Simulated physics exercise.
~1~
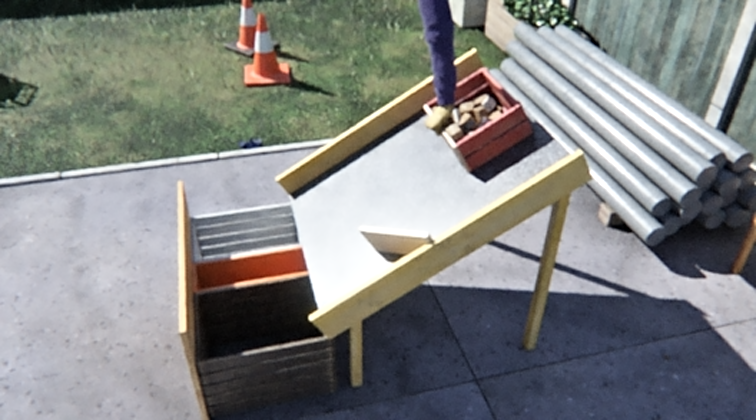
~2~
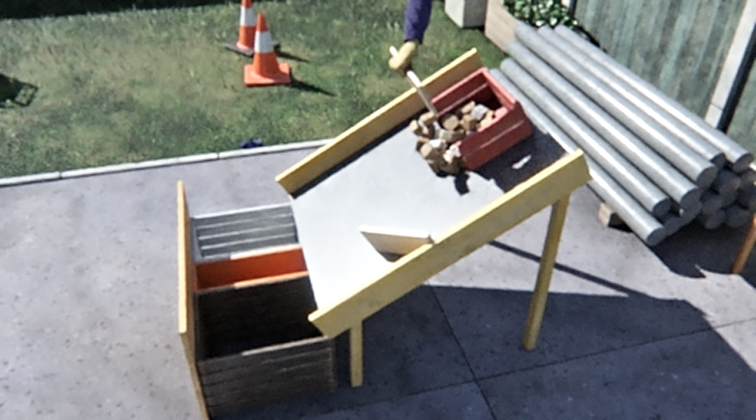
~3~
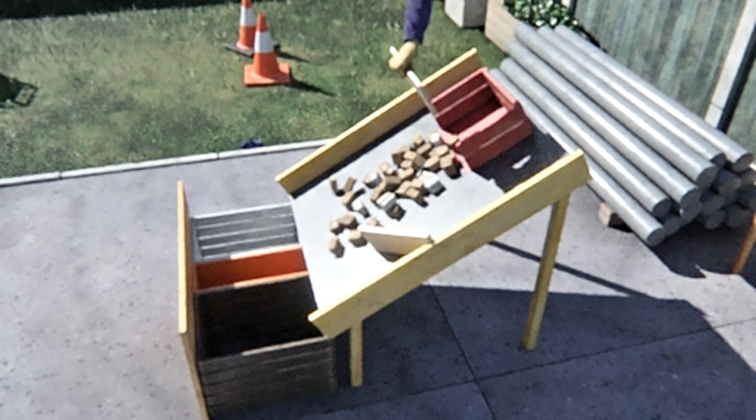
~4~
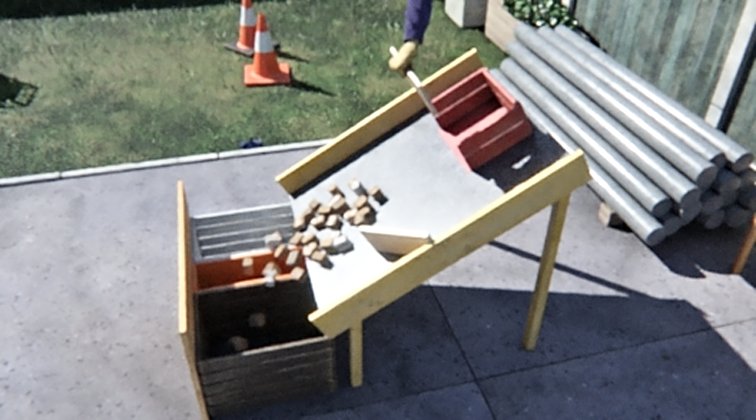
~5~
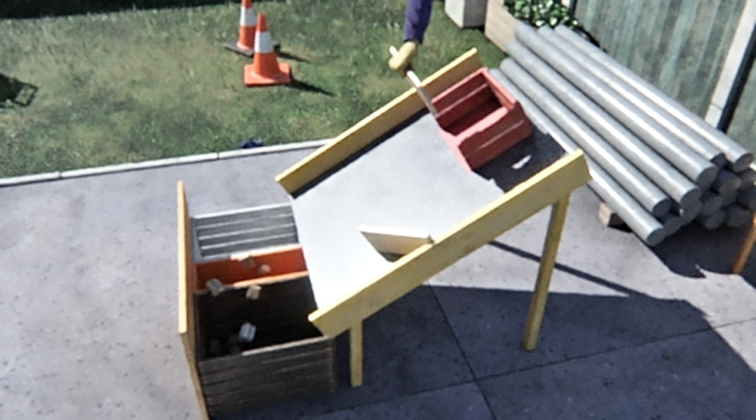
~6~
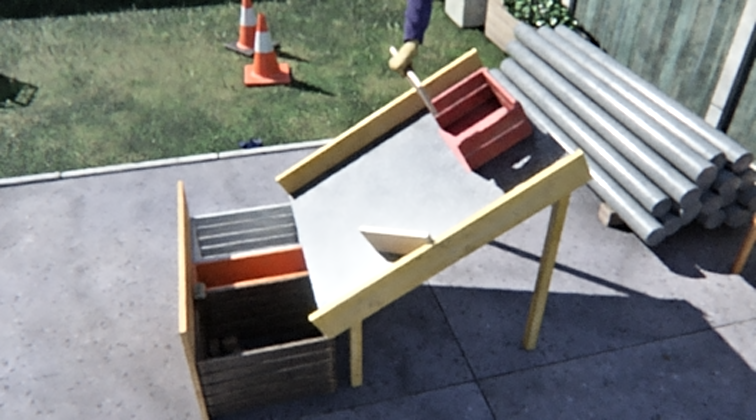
The clip shows a gloved hand opening a red pen atop a sloping table, letting small brown parcels tumble down to the left past an angled board. They drop towards black, orange and white bins, leaving the slope bare and most of the parcels out of sight.
